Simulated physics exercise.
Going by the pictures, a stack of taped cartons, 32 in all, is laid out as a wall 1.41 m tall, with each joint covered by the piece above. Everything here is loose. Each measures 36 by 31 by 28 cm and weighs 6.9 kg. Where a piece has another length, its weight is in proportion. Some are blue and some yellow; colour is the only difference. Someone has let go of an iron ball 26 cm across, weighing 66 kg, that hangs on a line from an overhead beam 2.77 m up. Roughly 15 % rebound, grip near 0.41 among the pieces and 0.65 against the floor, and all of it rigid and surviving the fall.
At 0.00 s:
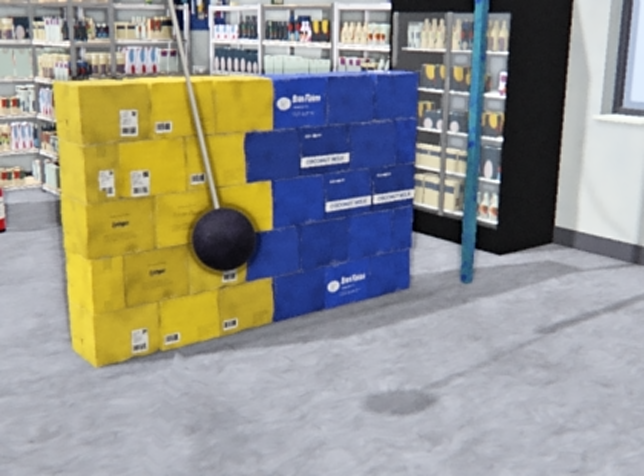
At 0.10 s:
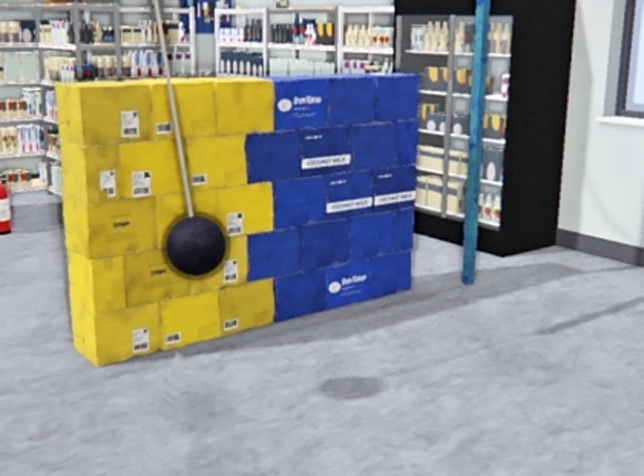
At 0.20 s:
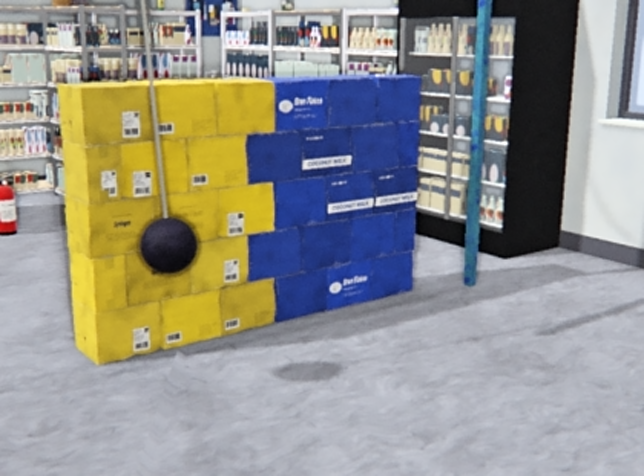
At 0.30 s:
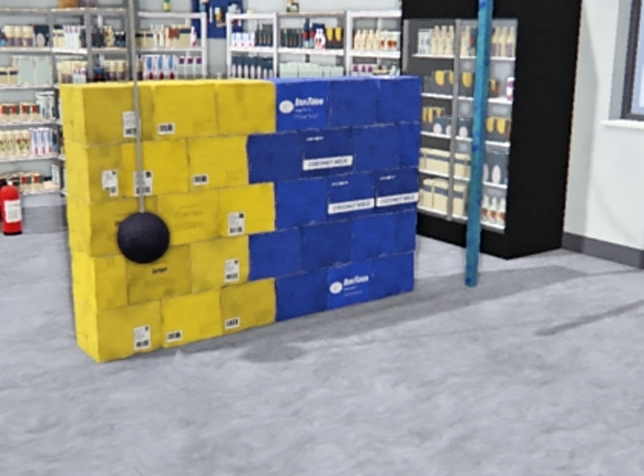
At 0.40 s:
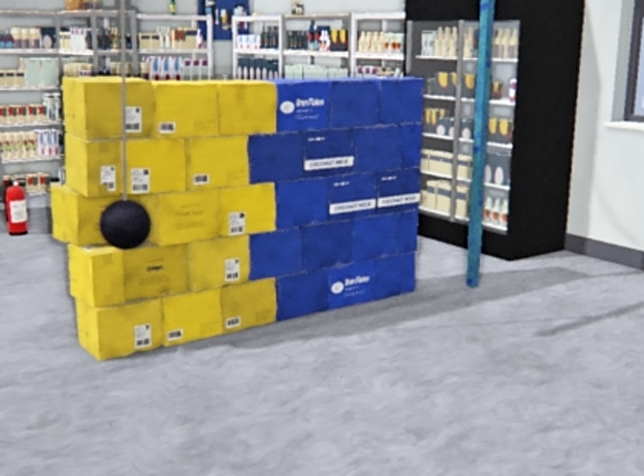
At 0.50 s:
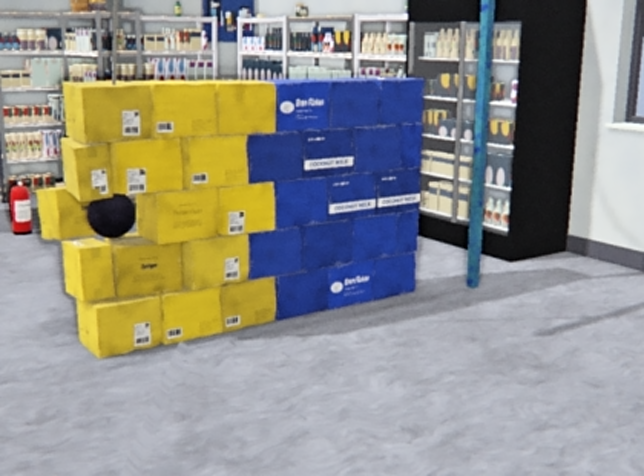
A dark ball hanging on a line swings leftward across the front of a wall of yellow and blue cartons in a shop-like room. It reaches the yellow left end and pushes in, shoving a middle-row carton out to the left while neighbouring yellow ones shift slightly and the blue side stays still.
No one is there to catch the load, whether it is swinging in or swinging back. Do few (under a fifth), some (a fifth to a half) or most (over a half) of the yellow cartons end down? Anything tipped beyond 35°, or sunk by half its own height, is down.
Some.
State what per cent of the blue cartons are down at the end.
For blue, 0 per cent end down.
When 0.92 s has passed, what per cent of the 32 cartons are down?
5 %.
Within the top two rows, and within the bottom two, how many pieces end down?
4 and 0.
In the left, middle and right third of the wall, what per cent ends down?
Left 50, middle 0, right 0 per cent.
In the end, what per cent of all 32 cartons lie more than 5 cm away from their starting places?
It comes to 20 percent shifted.
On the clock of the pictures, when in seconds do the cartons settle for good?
At roughly 3.0 seconds.
Around 0.92 s, line 22° past plumb; 2 of the 15 yellow cartons down (2 of 32 in all colours); top yellow carton tipped 9°.
Around 1.66 s, line 7° past plumb; 5 of the 15 yellow cartons down (5 of 32 in all colours); top yellow carton tipped 64°, 37 cm lower.
Finally (3.2 s), line 4° before plumb; 5 of the 15 yellow cartons down (5 of 32 in all colours); top yellow carton on its side; top blue carton unmoved. That is 33 per cent. Seen by the last camera, middles, top yellow carton near (324, 383), top blue carton near (290, 105).
